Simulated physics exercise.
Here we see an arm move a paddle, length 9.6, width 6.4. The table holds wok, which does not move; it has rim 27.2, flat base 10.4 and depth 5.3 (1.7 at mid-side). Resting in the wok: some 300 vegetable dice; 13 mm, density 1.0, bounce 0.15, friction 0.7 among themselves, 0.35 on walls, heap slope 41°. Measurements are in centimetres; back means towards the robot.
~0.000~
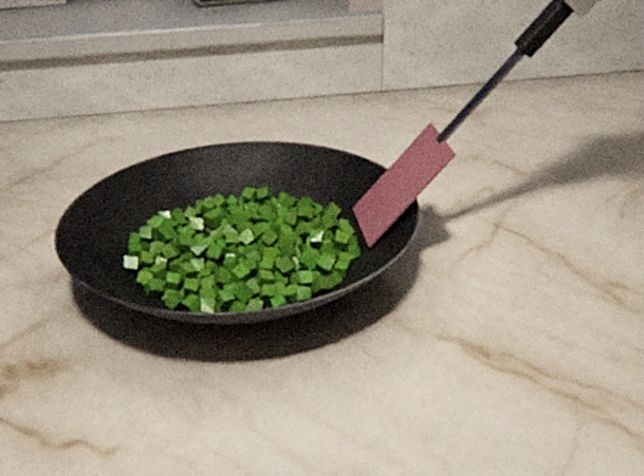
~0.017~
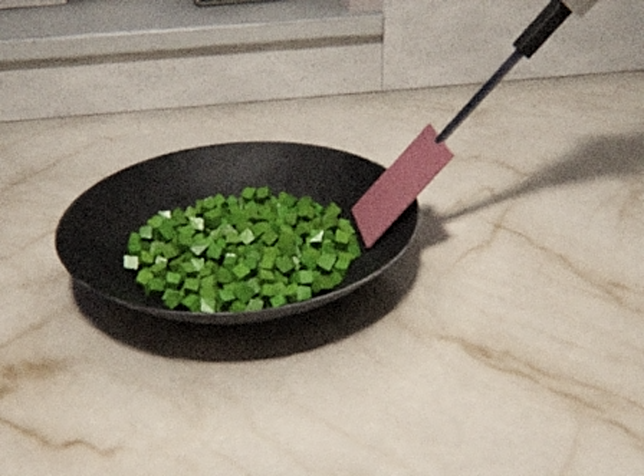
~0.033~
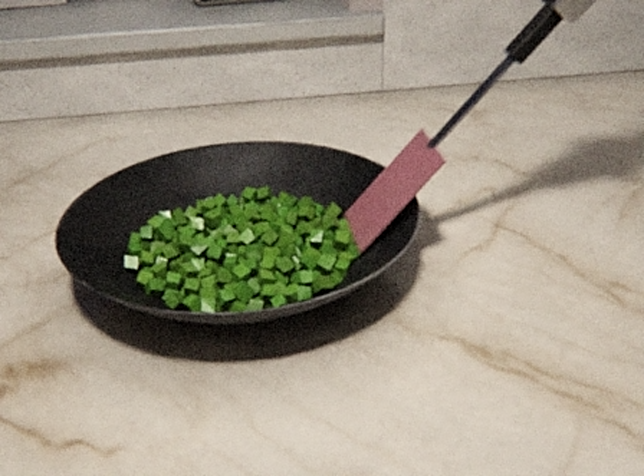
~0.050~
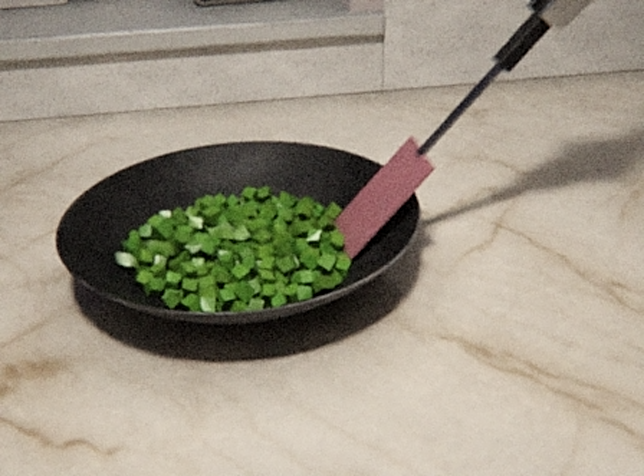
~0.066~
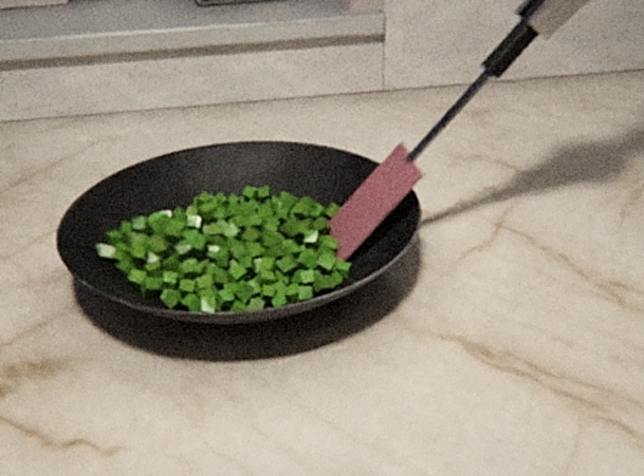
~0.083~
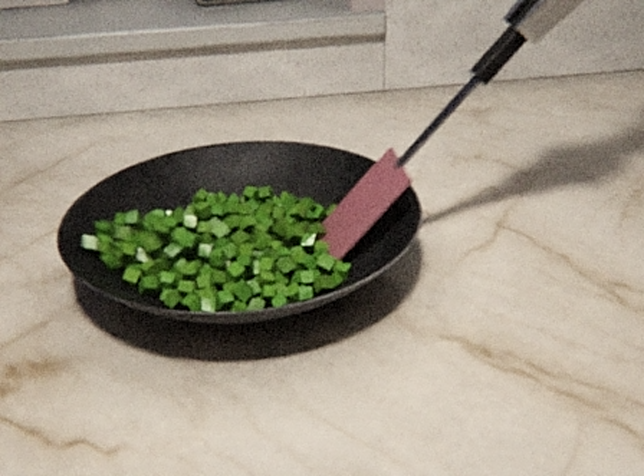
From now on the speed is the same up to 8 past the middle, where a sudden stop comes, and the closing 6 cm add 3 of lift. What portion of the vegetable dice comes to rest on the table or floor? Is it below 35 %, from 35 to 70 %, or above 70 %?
Below 35 %.
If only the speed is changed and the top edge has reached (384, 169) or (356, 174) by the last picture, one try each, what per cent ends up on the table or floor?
Estimates: About 35 %, about 40 %.
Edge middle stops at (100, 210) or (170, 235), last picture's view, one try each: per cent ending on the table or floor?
First try about 40 percent, second about 10 percent.
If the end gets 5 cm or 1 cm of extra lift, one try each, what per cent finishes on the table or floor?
20 and 30 per cent.
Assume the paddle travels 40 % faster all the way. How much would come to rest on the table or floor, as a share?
I'd expect near 40 per cent.
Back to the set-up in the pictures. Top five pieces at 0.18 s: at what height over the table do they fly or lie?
They are around 6 cm up.
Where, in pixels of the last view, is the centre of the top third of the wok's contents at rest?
Roughly (124, 243).
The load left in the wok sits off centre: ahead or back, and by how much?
It rests close to 3.5 centimetres ahead of centre.
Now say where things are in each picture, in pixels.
Paddle top edge at (443, 138), sloping 48°; upper third of the load around (249, 240), from x 130 to 355, top at y 195; 300 in the wok, in the first picture.
Paddle top edge at (441, 139), sloping 48°; upper third of the load around (249, 240), from x 130 to 355, top at y 195, in the second picture.
Paddle top edge at (434, 144), sloping 48°; upper third of the load around (249, 240), from x 130 to 350, top at y 195, in the third picture.
Paddle top edge at (423, 151), sloping 48°; upper third of the load around (233, 241), from x 125 to 345, top at y 195, in the fourth picture.
Paddle top edge at (412, 158), sloping 48°; upper third of the load around (221, 238), from x 105 to 345, top at y 195, in the fifth picture.
Paddle top edge at (401, 163), sloping 48°; upper third of the load around (205, 236), from x 90 to 345, top at y 195; 300 in the wok, in the sixth picture.
By 0.18 s, sloping 48°, highest piece 7 above the table; 297 in the wok, 3 on the blade or in flight.
By 0.28 s, sloping 48°, highest piece 9 above the table; 275 in the wok, 3 on the table or floor, 22 on the blade or in flight.
By 0.52 s, sloping 48°, highest piece 7 above the table; 219 in the wok, 80 on the table or floor, 1 on the blade or in flight.
By 1.57 s, sloping 48°, highest piece 6 above the table; 218 in the wok, 82 on the table or floor.
Final count, 218 in the wok, 82 on the table or floor. That is 27 % on the table or floor.
